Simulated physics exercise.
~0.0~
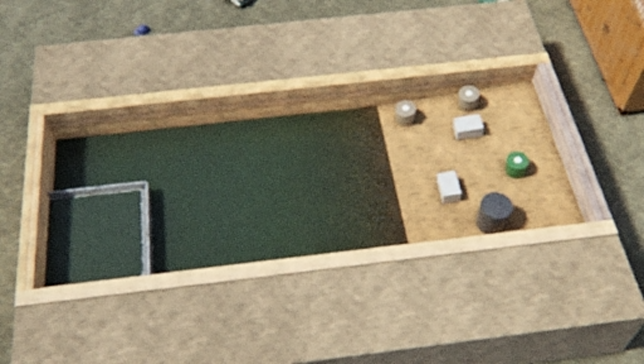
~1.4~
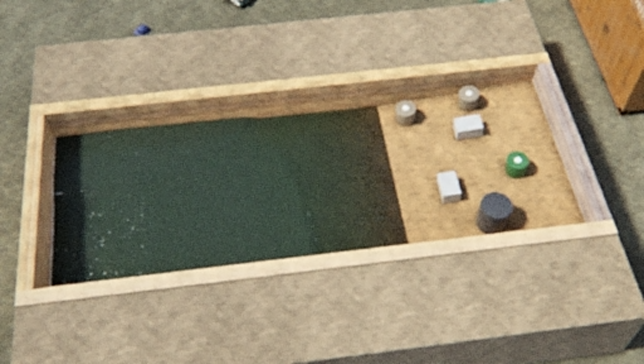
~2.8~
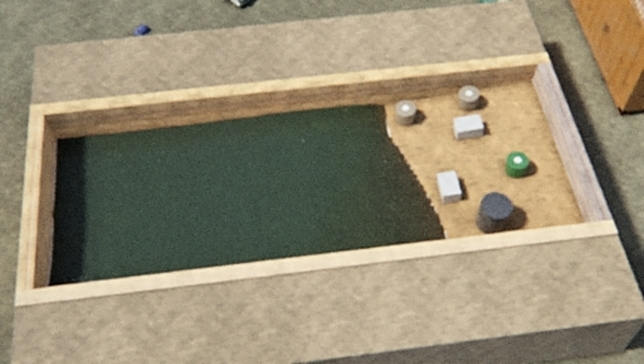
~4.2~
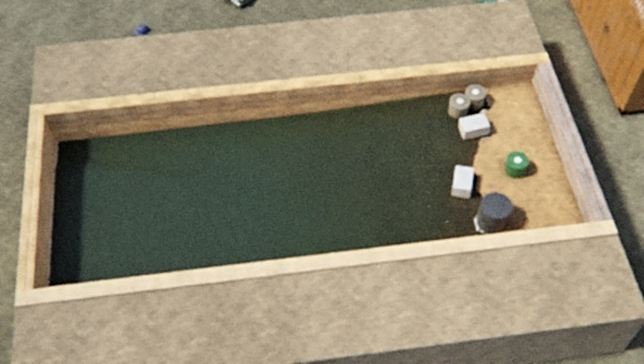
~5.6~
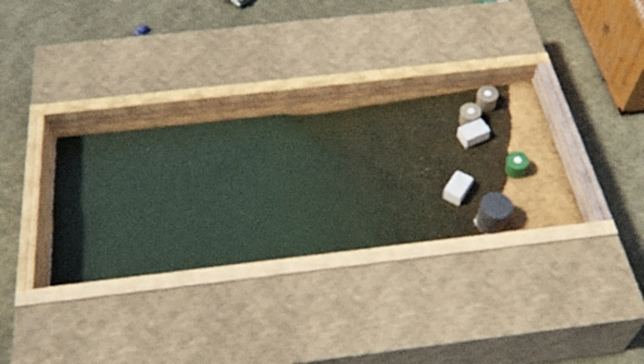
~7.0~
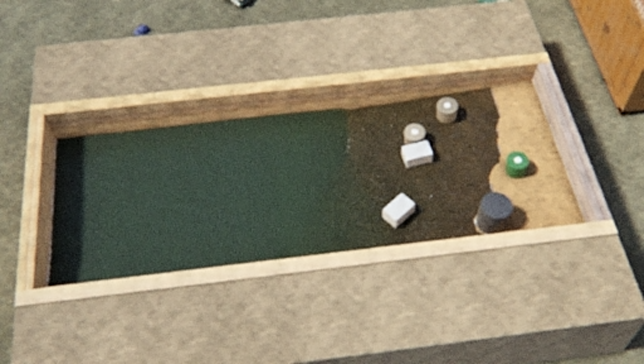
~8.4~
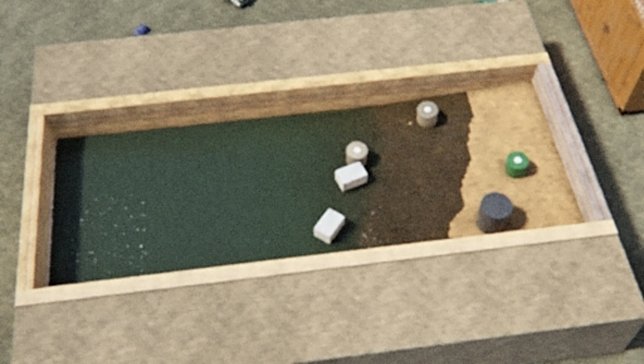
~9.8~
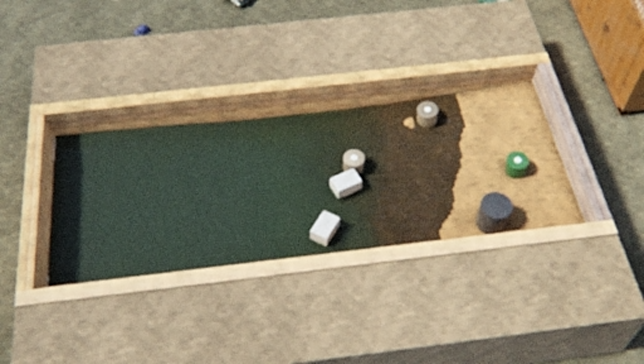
Dark water held behind a small barrier at the left is released and spreads right up the sand slope, nudging two white blocks and two pale tubs, then draws back, carrying the blocks and one tub left, while the green tub and the large dark one stay in place.
